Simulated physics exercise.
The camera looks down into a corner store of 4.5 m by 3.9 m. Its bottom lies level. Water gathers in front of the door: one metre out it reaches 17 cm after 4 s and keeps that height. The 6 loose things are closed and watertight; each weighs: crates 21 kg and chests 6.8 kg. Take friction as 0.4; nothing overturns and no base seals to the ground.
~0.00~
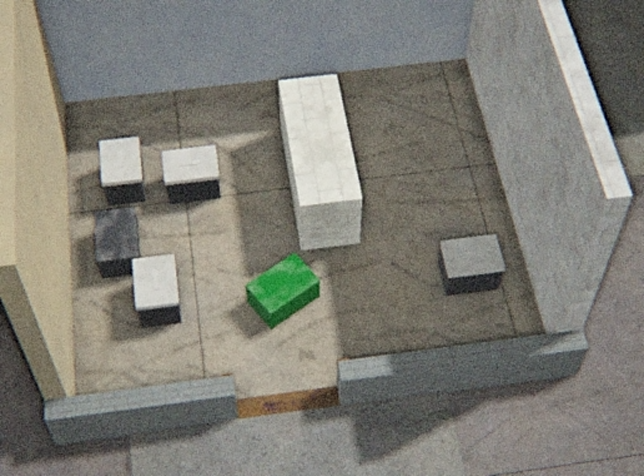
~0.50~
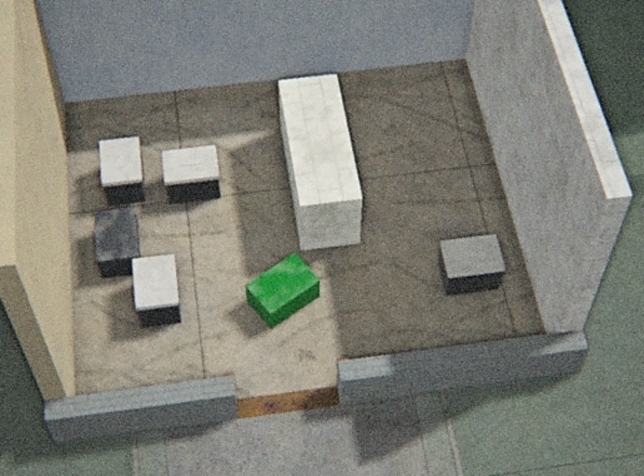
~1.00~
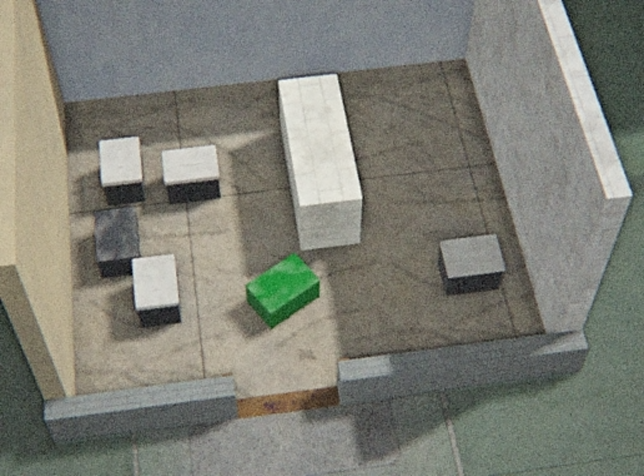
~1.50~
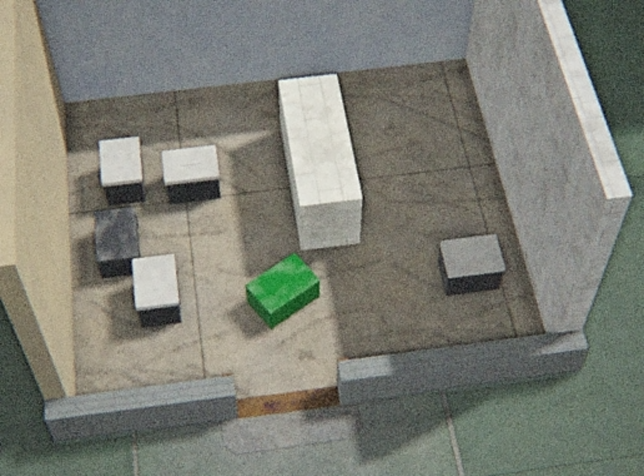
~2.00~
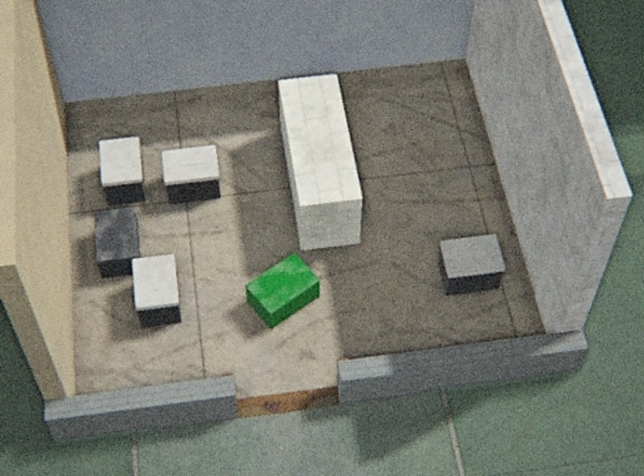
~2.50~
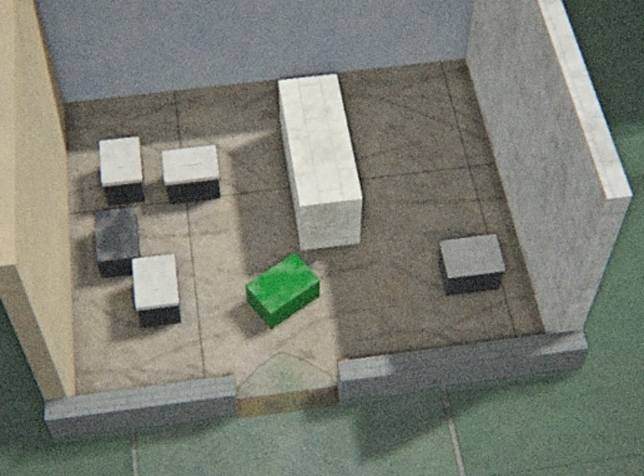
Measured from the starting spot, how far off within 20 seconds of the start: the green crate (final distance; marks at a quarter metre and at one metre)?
The green crate ends far away.
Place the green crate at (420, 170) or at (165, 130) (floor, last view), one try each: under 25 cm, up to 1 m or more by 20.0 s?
In turn: It slides a little; it is nudged along.
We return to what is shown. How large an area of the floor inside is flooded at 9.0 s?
About 15 m2.
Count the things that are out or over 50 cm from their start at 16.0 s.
I count 5.
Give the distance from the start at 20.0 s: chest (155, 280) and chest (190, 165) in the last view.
In that order: 140 cm, 120 cm.
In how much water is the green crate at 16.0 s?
About 10 cm.
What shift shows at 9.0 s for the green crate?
Roughly 80 cm by then.
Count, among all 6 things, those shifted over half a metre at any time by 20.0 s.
That makes 6.
After 4.0 s the green crate is near (282, 282), 0.0 m from its start, aground; 0 afloat.
After 9.0 s the green crate is near (253, 214), 0.9 m from its start, aground; 2 afloat.
After 16.0 s the green crate is near (242, 132), 1.9 m from its start, afloat; 5 afloat.
After 20.0 s the green crate is near (248, 102), 2.3 m from its start, afloat; 6 afloat.
